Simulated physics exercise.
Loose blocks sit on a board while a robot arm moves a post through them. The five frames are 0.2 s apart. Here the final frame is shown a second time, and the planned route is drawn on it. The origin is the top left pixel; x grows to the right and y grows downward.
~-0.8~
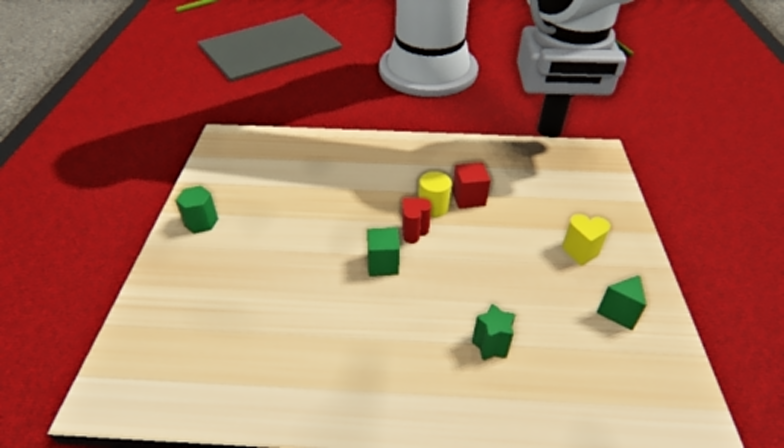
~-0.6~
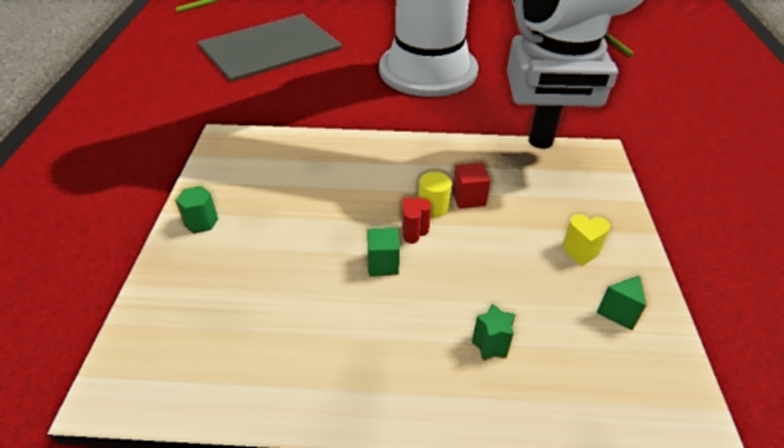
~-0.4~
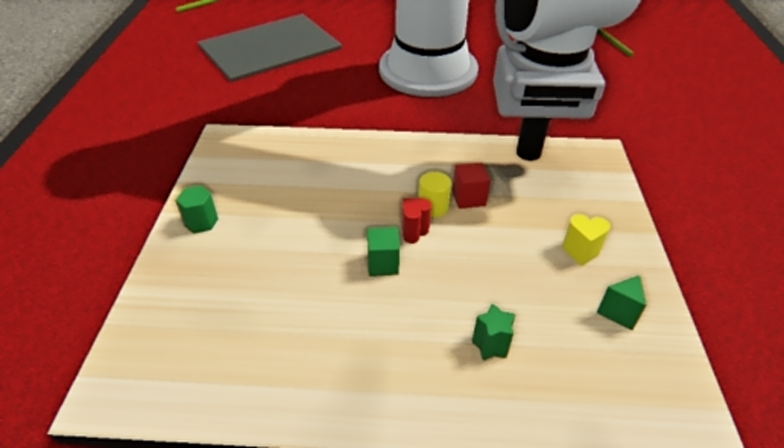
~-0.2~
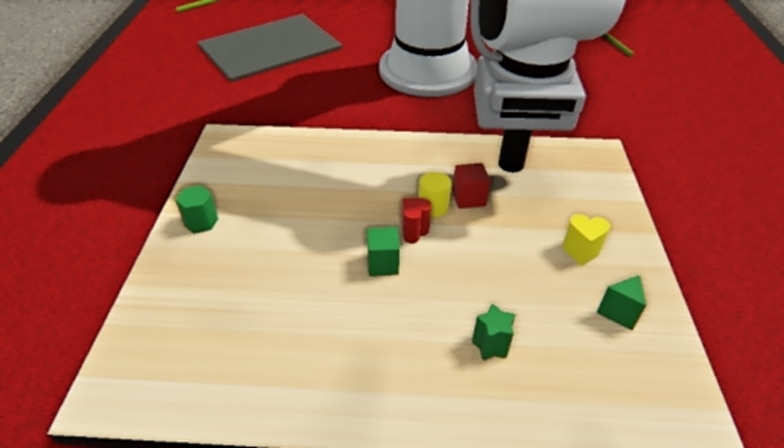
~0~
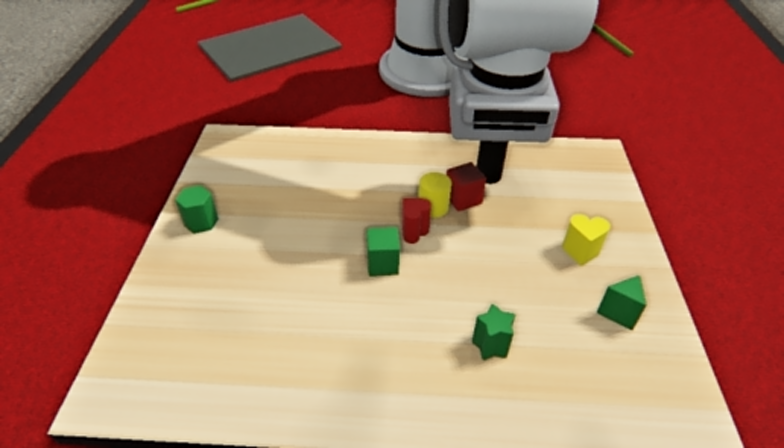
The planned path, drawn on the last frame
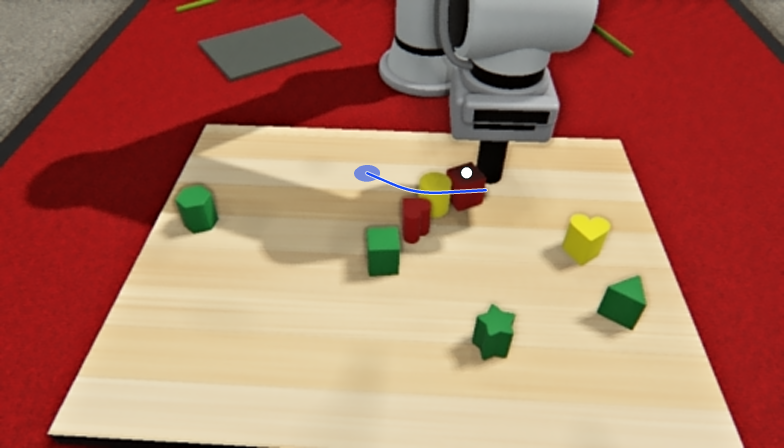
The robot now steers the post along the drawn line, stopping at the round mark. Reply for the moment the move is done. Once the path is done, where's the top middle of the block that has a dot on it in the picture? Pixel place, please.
At roughly (397, 180).
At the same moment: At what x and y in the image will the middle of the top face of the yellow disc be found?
By then it is at (383, 199).
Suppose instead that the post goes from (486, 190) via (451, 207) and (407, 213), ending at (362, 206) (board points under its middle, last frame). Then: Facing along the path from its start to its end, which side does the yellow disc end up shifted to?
The yellow disc goes left.
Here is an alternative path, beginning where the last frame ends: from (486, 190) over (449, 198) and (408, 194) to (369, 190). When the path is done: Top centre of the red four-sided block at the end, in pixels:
Put as a pixel place, it's (383, 184).
Drawn move, from (486, 190) via (444, 193) and (402, 188), ending at (367, 173); the dot is on the red four-sided block.
What follows on the original path. One third of the way, post at (445, 179); red heart-shaped block at (413, 209), turned 15° anticlockwise; yellow disc at (401, 191); red four-sided block at (424, 178), turned 15° anticlockwise.
Two thirds of the way, post at (402, 174); red heart-shaped block at (412, 210), turned 25° anticlockwise; yellow disc at (383, 199); red four-sided block at (397, 180), turned 45° anticlockwise.
At the end, post at (367, 159); red heart-shaped block at (412, 210), turned 25° anticlockwise; yellow disc at (383, 199); red four-sided block at (397, 180), turned 45° anticlockwise.
